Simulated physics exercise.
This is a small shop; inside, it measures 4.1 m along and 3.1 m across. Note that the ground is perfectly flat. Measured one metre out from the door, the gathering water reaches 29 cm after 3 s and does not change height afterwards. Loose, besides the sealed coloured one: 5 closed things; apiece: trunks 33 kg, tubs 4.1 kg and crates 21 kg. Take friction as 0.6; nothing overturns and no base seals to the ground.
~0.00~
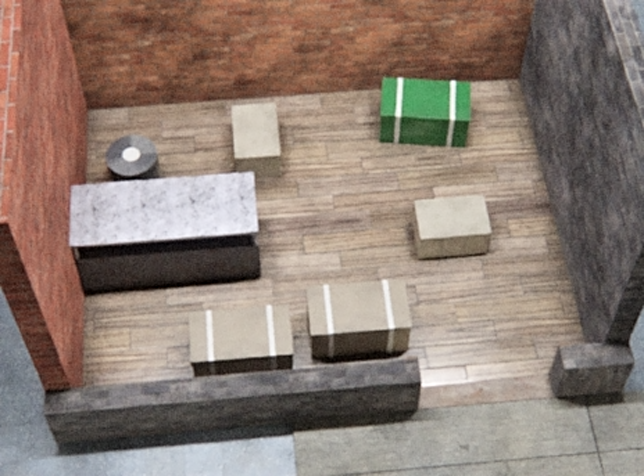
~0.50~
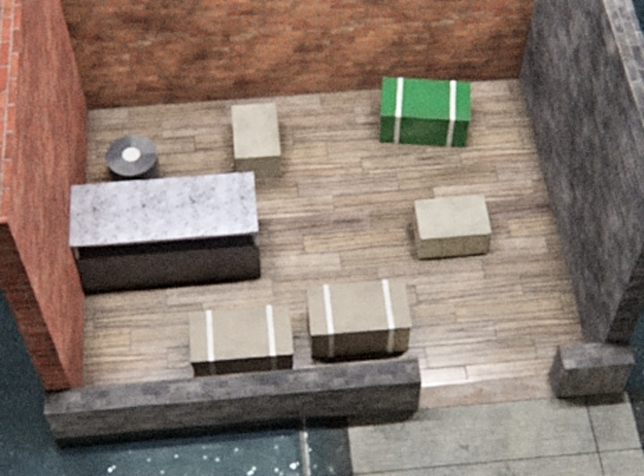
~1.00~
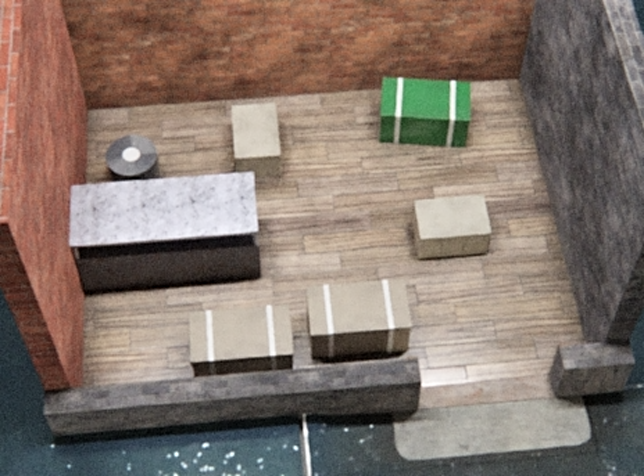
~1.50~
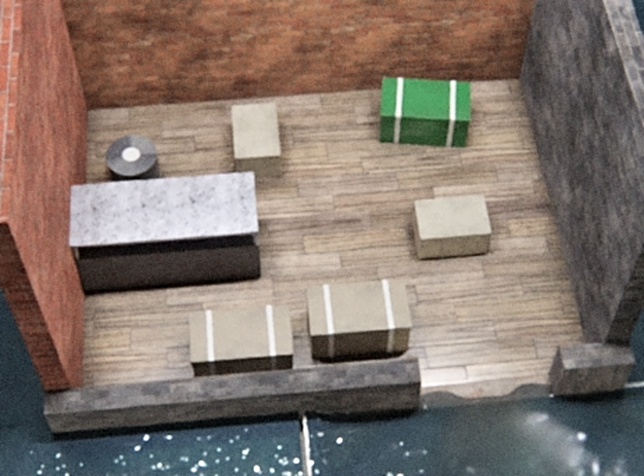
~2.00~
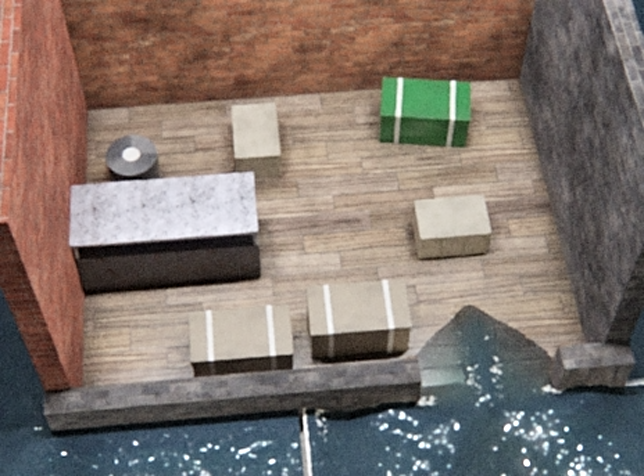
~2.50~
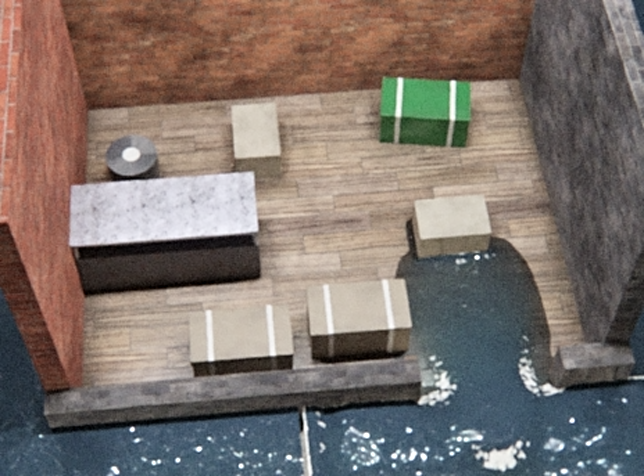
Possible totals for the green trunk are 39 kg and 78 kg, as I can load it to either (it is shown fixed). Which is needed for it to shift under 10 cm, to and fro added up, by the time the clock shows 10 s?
Verdict: Neither load is enough.
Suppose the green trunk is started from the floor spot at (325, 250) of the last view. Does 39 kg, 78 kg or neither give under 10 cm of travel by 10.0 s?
Just the heavier works.
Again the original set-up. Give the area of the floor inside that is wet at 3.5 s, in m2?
The covered patch comes to about 4.5 m2.
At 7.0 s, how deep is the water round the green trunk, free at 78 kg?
Close to 19 cm deep.
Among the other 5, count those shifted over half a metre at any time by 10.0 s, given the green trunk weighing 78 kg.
The total is 3.
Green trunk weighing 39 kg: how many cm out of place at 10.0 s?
250 cm.
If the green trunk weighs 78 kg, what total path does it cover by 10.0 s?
I'd say close to 120 cm in total.
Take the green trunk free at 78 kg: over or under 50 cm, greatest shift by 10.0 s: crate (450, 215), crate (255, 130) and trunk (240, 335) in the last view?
Taking them in order: Beyond the mark, beyond the mark and within the mark.
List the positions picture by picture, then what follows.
In the first frame, the green trunk at (426, 99) rests on the ground; water covers 0.0 m2; 0 of 6 have shifted.
In the second frame, the green trunk at (426, 99) rests on the ground; water covers 0.0 m2; 0 of 6 have shifted.
In the third frame, the green trunk at (426, 99) rests on the ground; water covers 0.0 m2; 0 of 6 have shifted.
In the fourth frame, the green trunk at (426, 99), on the bottom; water covers 0.0 m2; 0 of 6 have shifted.
In the fifth frame, the green trunk at (426, 99) rests on the ground; water covers 0.5 m2; 0 of 6 have shifted.
In the sixth frame, the green trunk at (426, 99) rests on the ground; water covers 1.4 m2; 0 of 6 have shifted.
After 3.5 s the green trunk would be 0 cm from its start with 39 kg and 0 cm from its start with 78 kg; 0 cm of water round it then.
After 4.5 s the green trunk would be 12 cm from its start with 39 kg and 0 cm from its start with 78 kg; 5 cm of water round it then.
After 7.0 s the green trunk would be 175 cm from its start with 39 kg and 27 cm from its start with 78 kg; 19 cm of water round it then.
After 10.0 s the green trunk would be 257 cm from its start with 39 kg and 104 cm from its start with 78 kg; 26 cm of water round it then.
